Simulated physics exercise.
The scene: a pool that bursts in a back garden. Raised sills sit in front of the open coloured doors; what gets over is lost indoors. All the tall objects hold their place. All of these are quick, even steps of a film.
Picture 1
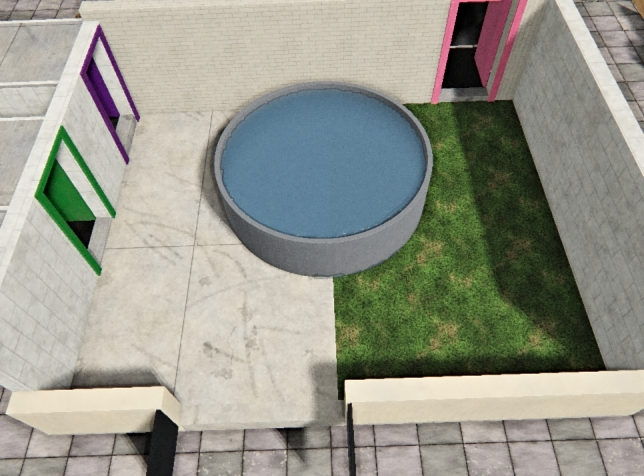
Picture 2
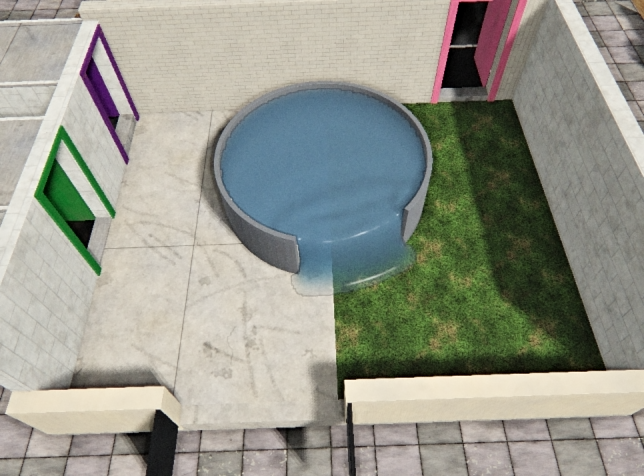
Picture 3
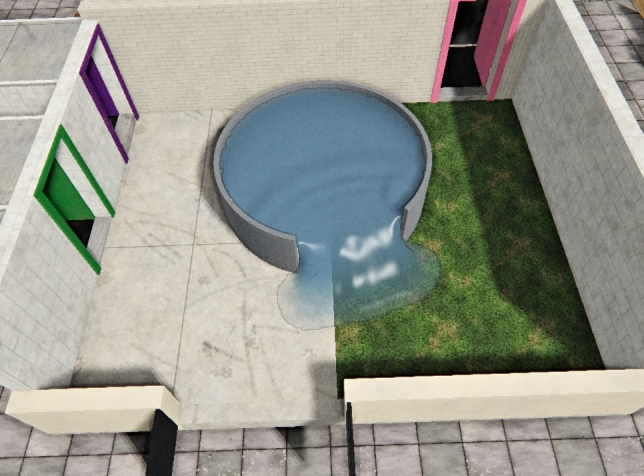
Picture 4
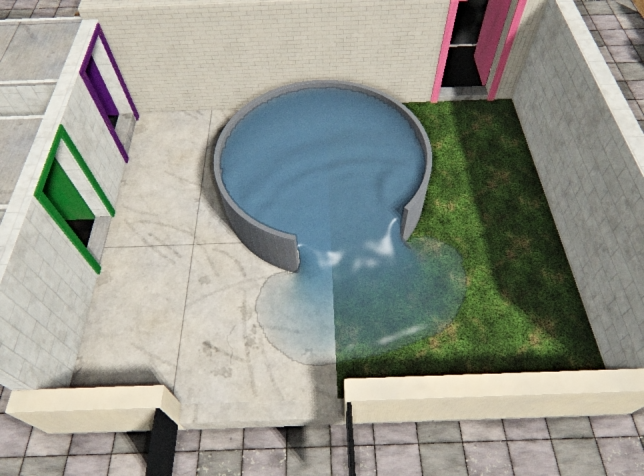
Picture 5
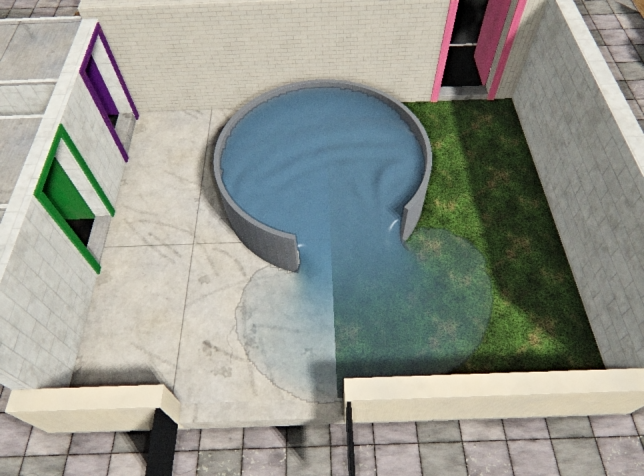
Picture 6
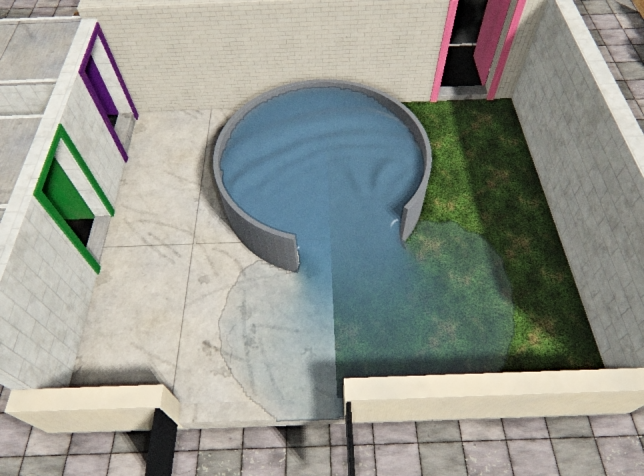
A round garden pool bursting open at the front, water pouring through the gap and spreading across the concrete and grass.
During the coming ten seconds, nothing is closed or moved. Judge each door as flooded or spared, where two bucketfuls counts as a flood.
The purple door is spared, the pink door is flooded, the green door is spared.
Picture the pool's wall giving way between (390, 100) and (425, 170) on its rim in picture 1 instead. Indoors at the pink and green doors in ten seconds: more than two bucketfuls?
Pink tops the threshold and green tops the threshold.
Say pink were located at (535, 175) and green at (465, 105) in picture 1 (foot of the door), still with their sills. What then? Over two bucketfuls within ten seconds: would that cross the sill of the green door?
As it turns out, the green door spills past.
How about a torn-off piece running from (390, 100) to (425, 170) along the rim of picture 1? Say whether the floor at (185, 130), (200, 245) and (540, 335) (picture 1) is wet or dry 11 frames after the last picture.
Going through them one by one, I'd say high and dry, then high and dry, then waterlogged.
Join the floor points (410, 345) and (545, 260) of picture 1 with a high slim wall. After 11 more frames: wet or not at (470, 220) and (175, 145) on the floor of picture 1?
The first point ends up swamped and the second ends up spared.
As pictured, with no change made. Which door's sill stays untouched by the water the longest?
I'd say the purple-painted one.
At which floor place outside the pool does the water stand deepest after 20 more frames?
Somewhere near (591, 388).
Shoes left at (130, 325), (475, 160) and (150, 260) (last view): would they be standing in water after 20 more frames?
Taking them as listed, they are spared, waterlogged and spared.
A moment on, water covers 35 % of the floor; the purple door not reached, the pink door not reached, the green door not reached.
Next, water covers 35 % of the floor; the purple door not reached, the pink door not reached, the green door not reached.
Then, water covers 50 % of the floor; the purple door not reached, the pink door not reached, the green door not reached.
Later, water covers 75 % of the floor; the purple door not reached, the pink door over two buckets in, the green door wet at the sill, nothing in.
In the end, water covers 100 % of the floor; the purple door wet at the sill, nothing in, the pink door far over two buckets in, the green door wet at the sill, nothing in.
